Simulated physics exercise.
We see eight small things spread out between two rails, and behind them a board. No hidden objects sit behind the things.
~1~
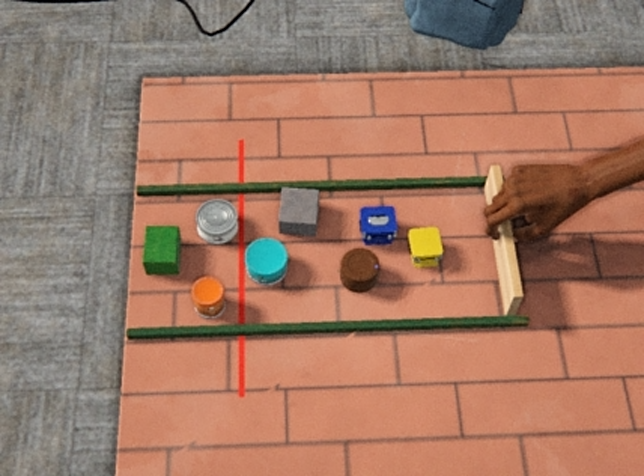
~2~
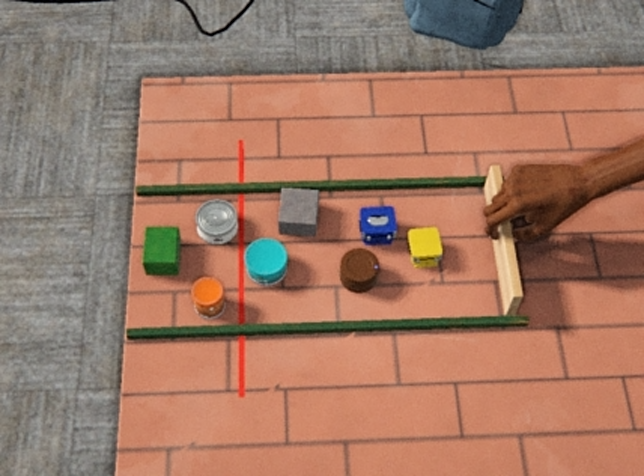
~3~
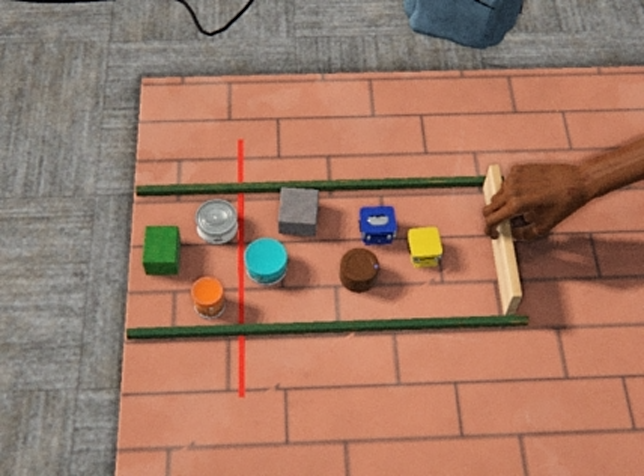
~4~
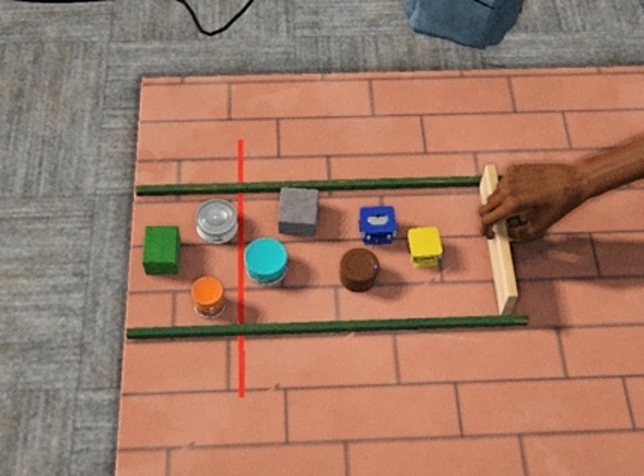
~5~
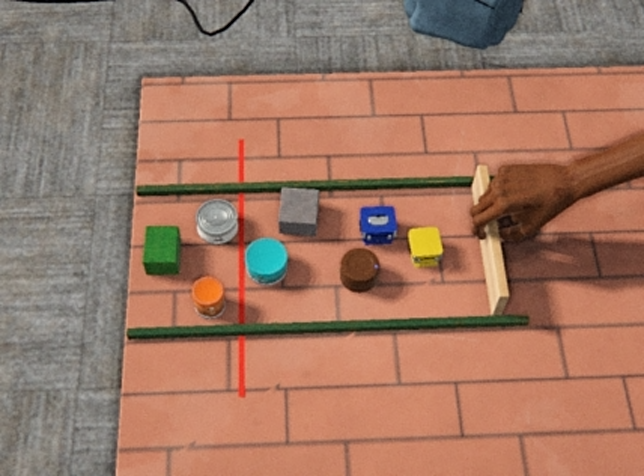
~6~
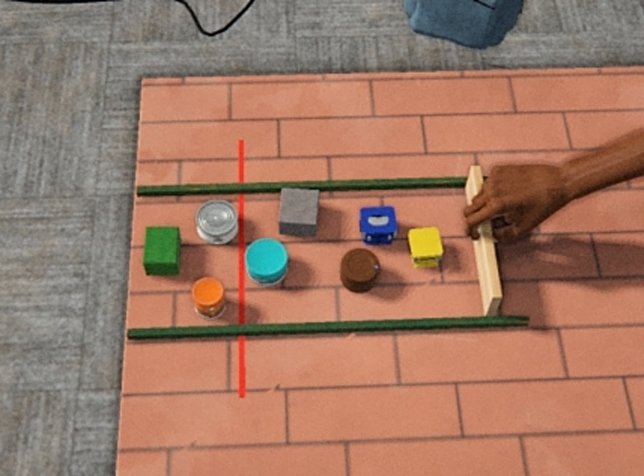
The video shows a hand holding a wooden board upright between two green rails and sliding it slightly left, while eight small objects, including a green block and an orange pot near a red line, stay still.
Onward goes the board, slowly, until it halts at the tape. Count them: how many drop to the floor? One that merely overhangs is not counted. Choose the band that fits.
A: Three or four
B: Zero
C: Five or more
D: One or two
Option B: Zero.
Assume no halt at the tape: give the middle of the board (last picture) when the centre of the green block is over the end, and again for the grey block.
The middle is at (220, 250) when it's the green block, and at (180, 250) when it's the grey block.
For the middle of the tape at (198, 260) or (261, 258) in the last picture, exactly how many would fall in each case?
First try 2, second try 0.
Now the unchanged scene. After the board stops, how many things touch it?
So the total is 3.
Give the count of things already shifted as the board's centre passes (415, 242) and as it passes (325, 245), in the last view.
I count 2 first and 4 after.
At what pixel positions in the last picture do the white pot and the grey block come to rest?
Final centres, first then second: (154, 218), (193, 213).
A little later, none off yet; green block at rest near (162, 251); orange pot at rest near (209, 299); white pot at rest near (217, 222).
When it is over, the number that fall off is zero.
